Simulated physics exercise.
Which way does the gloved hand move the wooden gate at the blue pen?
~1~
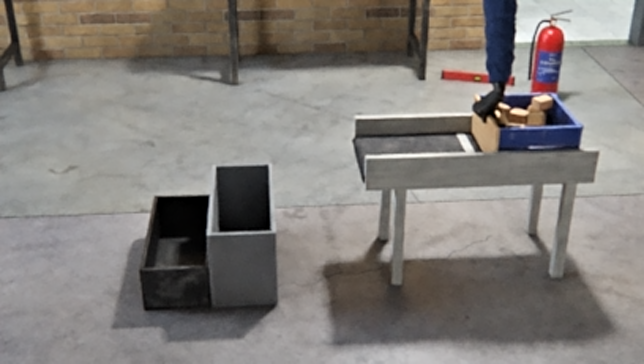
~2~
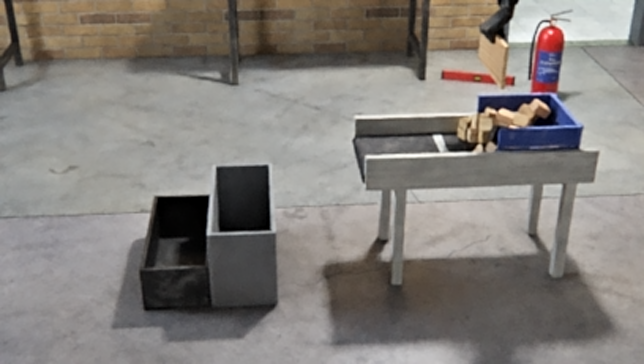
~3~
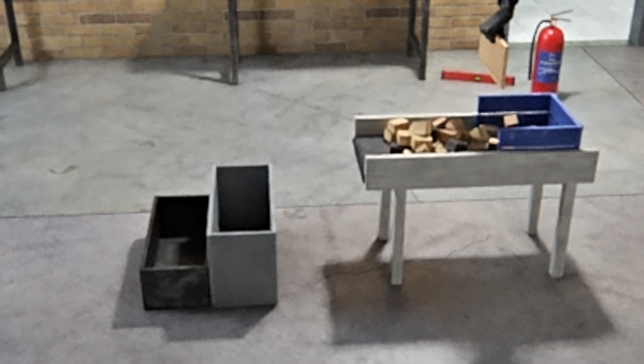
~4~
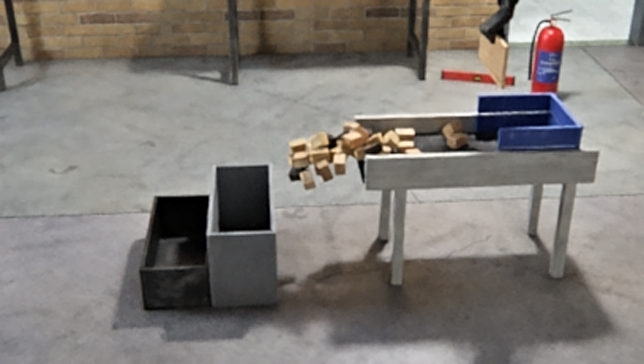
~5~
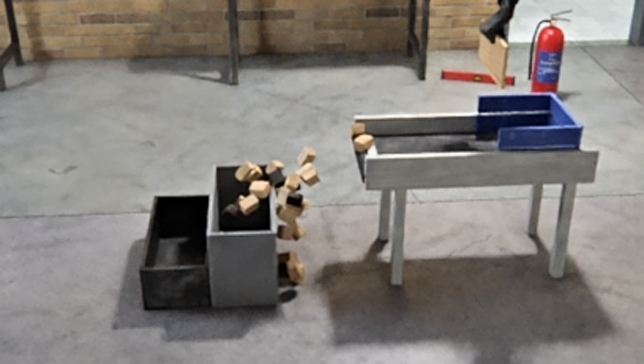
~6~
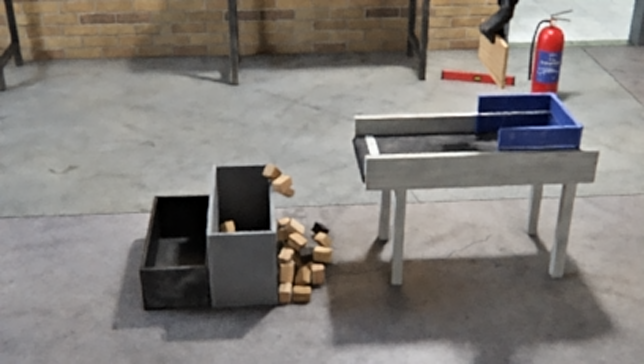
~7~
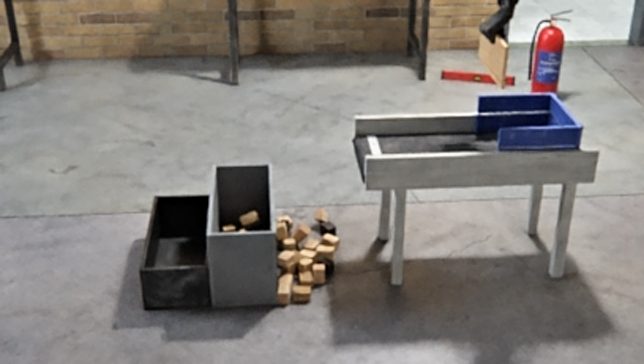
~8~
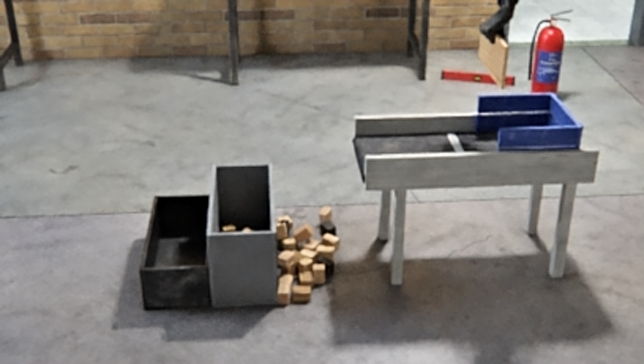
The gloved hand pulls the gate upward, clear of the blue pen, and holds it above the belt.
